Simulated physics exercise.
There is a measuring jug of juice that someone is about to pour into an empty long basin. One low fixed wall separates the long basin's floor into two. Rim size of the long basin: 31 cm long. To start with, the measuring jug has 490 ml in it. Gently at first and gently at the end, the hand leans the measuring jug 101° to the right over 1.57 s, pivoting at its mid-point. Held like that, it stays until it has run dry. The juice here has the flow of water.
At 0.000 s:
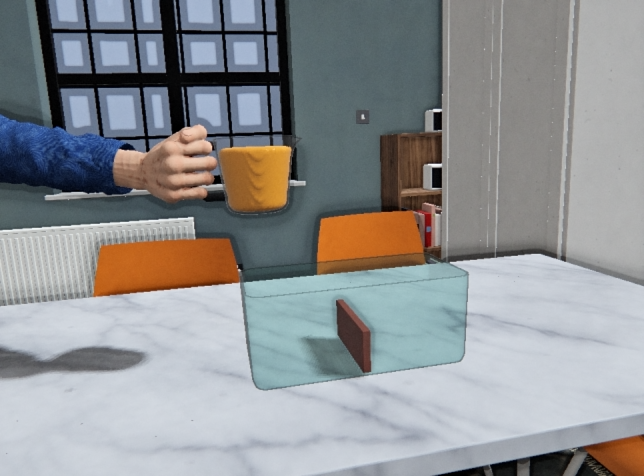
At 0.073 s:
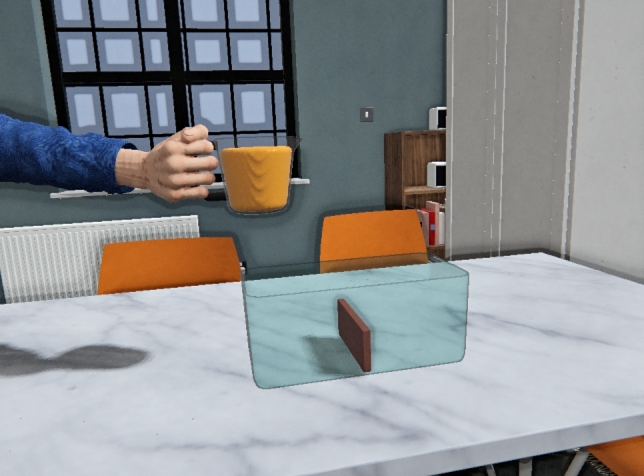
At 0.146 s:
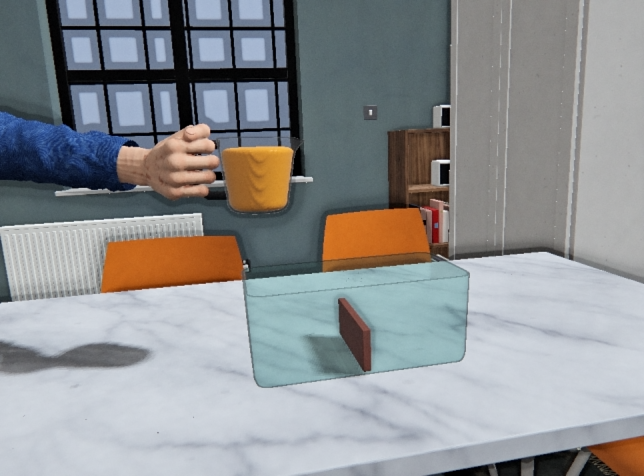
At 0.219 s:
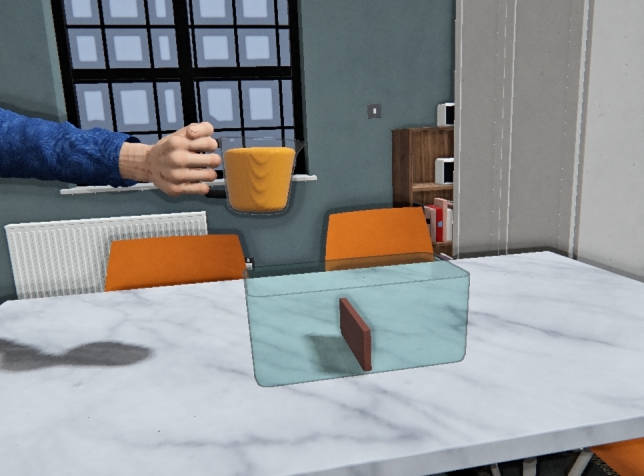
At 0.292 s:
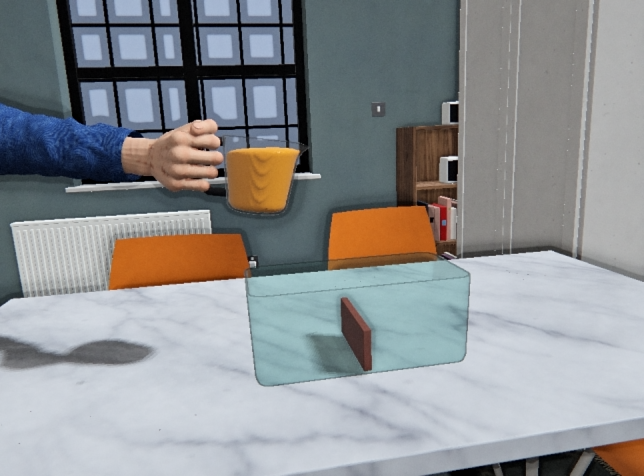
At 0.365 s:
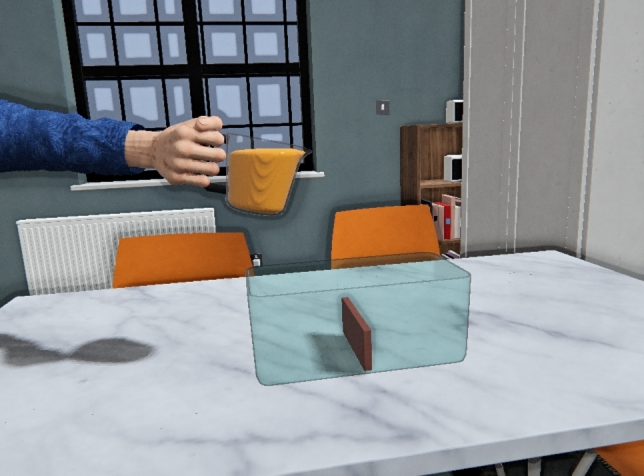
A room with a marble-topped table, dark-framed windows and a pale radiator is seen from just above the table, the camera drifting slightly so the background slides right. A blue-sleeved hand at left holds an orange-yellow jug above a clear, teal-tinted basin containing a reddish-brown upright wall, with orange chairs behind. The hand leans the jug gently, then a little more, to the right.
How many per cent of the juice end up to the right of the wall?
About 63 per cent.
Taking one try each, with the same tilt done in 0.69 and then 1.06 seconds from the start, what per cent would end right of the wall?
I'd expect close to 45 per cent and then close to 55 per cent.
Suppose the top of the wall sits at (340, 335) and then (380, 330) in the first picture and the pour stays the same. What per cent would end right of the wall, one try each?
In order, 85 and 10 per cent.
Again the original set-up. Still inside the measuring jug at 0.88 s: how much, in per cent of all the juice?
Roughly 70 %.
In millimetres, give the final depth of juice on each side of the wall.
Depths at rest: Left around 8 mm, right around 14 mm.
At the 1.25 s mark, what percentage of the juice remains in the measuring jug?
Close to 18 percent of the whole amount.
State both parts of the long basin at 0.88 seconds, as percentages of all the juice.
Lab note: Left near 1 %, right near 10.
Then, 0.88 s in, the tilt is 60° and 71 per cent is still to pour, 1 is left of the wall and 9 right of it.
Then, 1.25 s in, the tilt is 91° and 18 per cent is still to pour, 11 is left of the wall and 56 right of it.
Then, 1.64 s in, the tilt is 101° and 0 per cent is still to pour, 35 is left of the wall and 62 right of it.
Then, 2.07 s in, the tilt is 101° and 0 per cent is still to pour, 36 is left of the wall and 63 right of it.
Finally, 36 per cent lies left of the wall, 63 right of it and 1 outside.
